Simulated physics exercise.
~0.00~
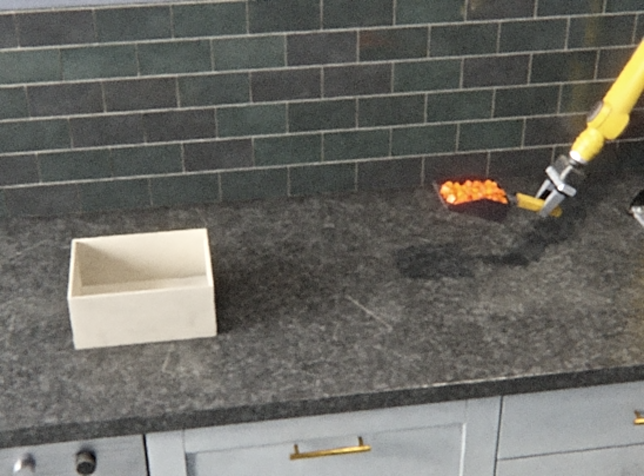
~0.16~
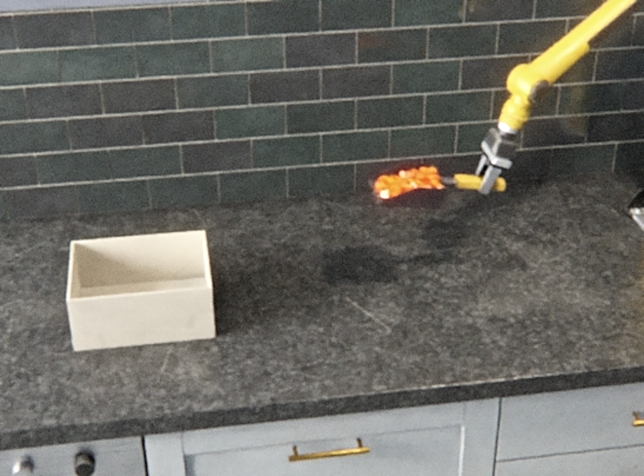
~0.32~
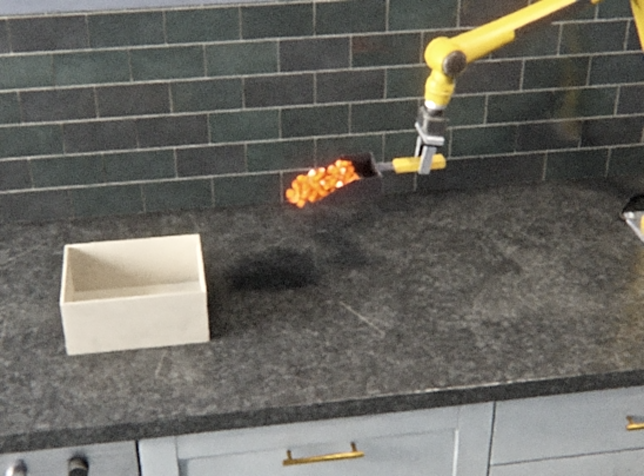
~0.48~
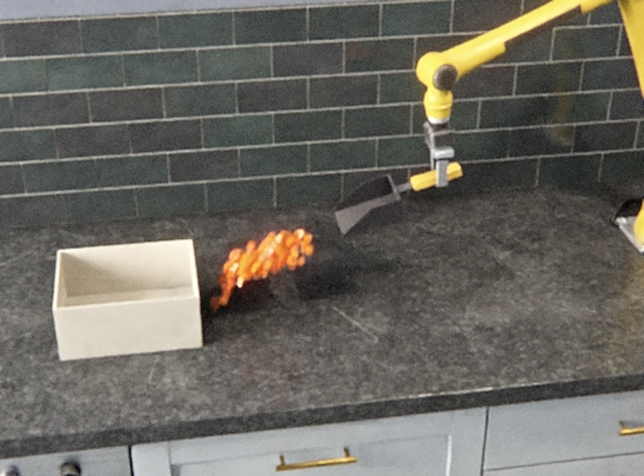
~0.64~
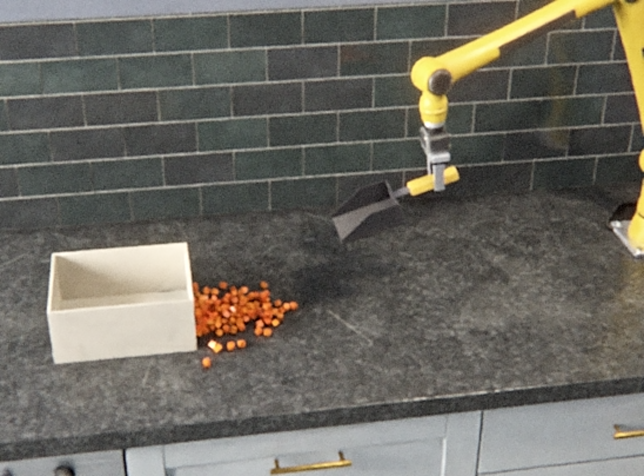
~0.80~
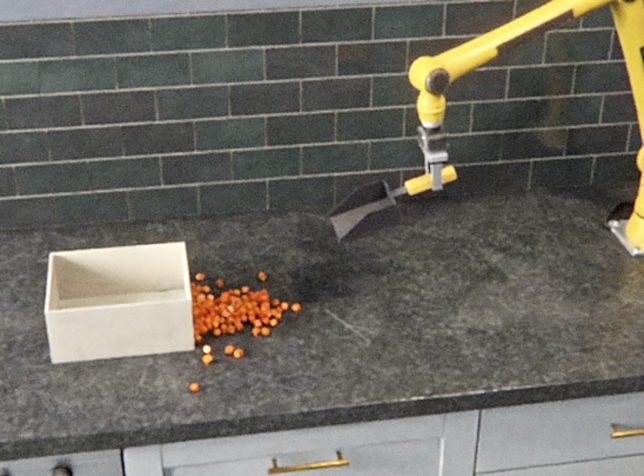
The clip shows a yellow robot arm carrying a dark scoop of orange vegetable dice left over a countertop toward a cream bin, then tipping it as the dice fly off, land short, and end scattered on the counter beside the bin's right side.
